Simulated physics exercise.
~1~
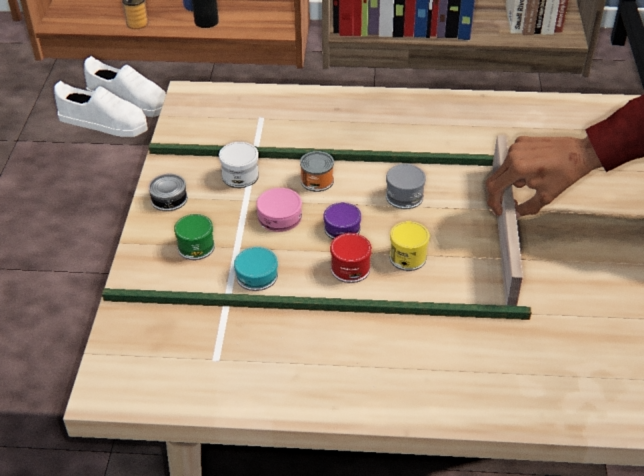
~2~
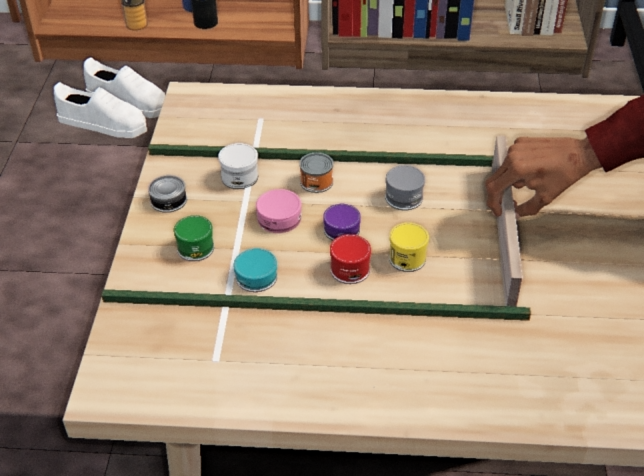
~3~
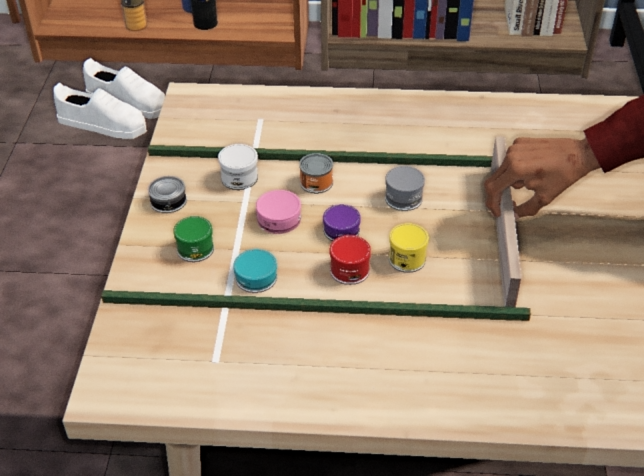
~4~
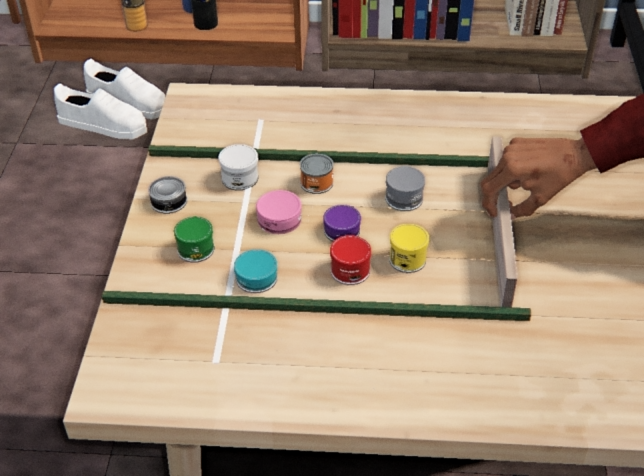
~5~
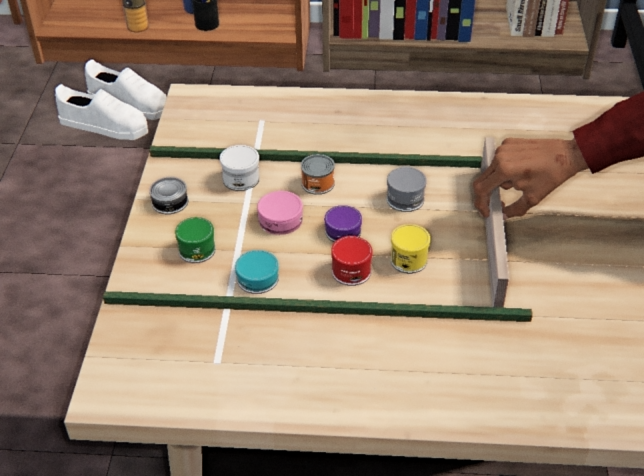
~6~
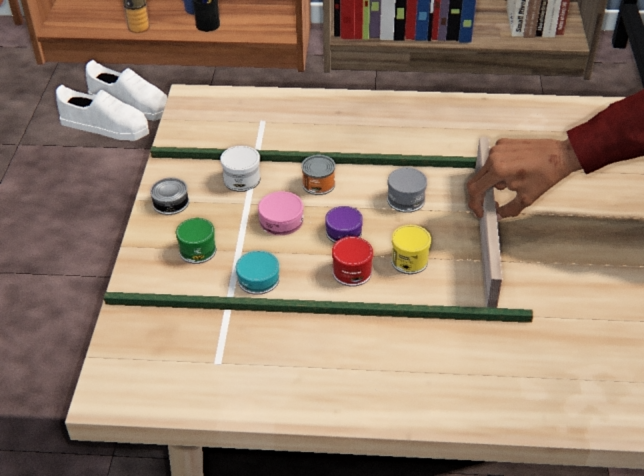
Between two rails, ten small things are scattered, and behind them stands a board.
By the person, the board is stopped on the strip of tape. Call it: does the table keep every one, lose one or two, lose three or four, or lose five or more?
It keeps every one.
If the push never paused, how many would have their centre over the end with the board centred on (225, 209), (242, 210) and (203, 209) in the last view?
Per position: 0 / 0 / 1.
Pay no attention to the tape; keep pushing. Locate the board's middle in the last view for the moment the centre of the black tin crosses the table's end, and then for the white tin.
The middle is at (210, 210) when it's the black tin, and at (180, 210) when it's the white tin.
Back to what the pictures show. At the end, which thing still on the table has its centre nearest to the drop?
Black tin.
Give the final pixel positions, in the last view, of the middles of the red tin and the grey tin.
One is at about (214, 264), the other at about (230, 187).
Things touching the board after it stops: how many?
All in all, 5.
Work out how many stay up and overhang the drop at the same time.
The number is 0.
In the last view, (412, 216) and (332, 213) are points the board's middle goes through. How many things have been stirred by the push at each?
First 2, after that 6.
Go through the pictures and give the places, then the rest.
The first picture shows black tin (168, 193); green tin (195, 237); white tin (239, 165); board (506, 217); tape (242, 223).
The second picture shows green tin (194, 238); red tin (350, 259).
The third picture shows white tin (239, 167); pink tub (279, 212).
The fourth picture shows black tin (168, 195); purple pot (342, 224).
The fifth picture shows green tin (196, 240); turquoise tin (257, 272).
The sixth picture shows black tin (170, 196); green tin (197, 241); white tin (241, 169); board (488, 219); tape (243, 226).
Soon after, none off yet; black tin at rest near (170, 196); green tin at rest near (197, 241); white tin at rest near (241, 169).
In the end, the number that fall off is zero.
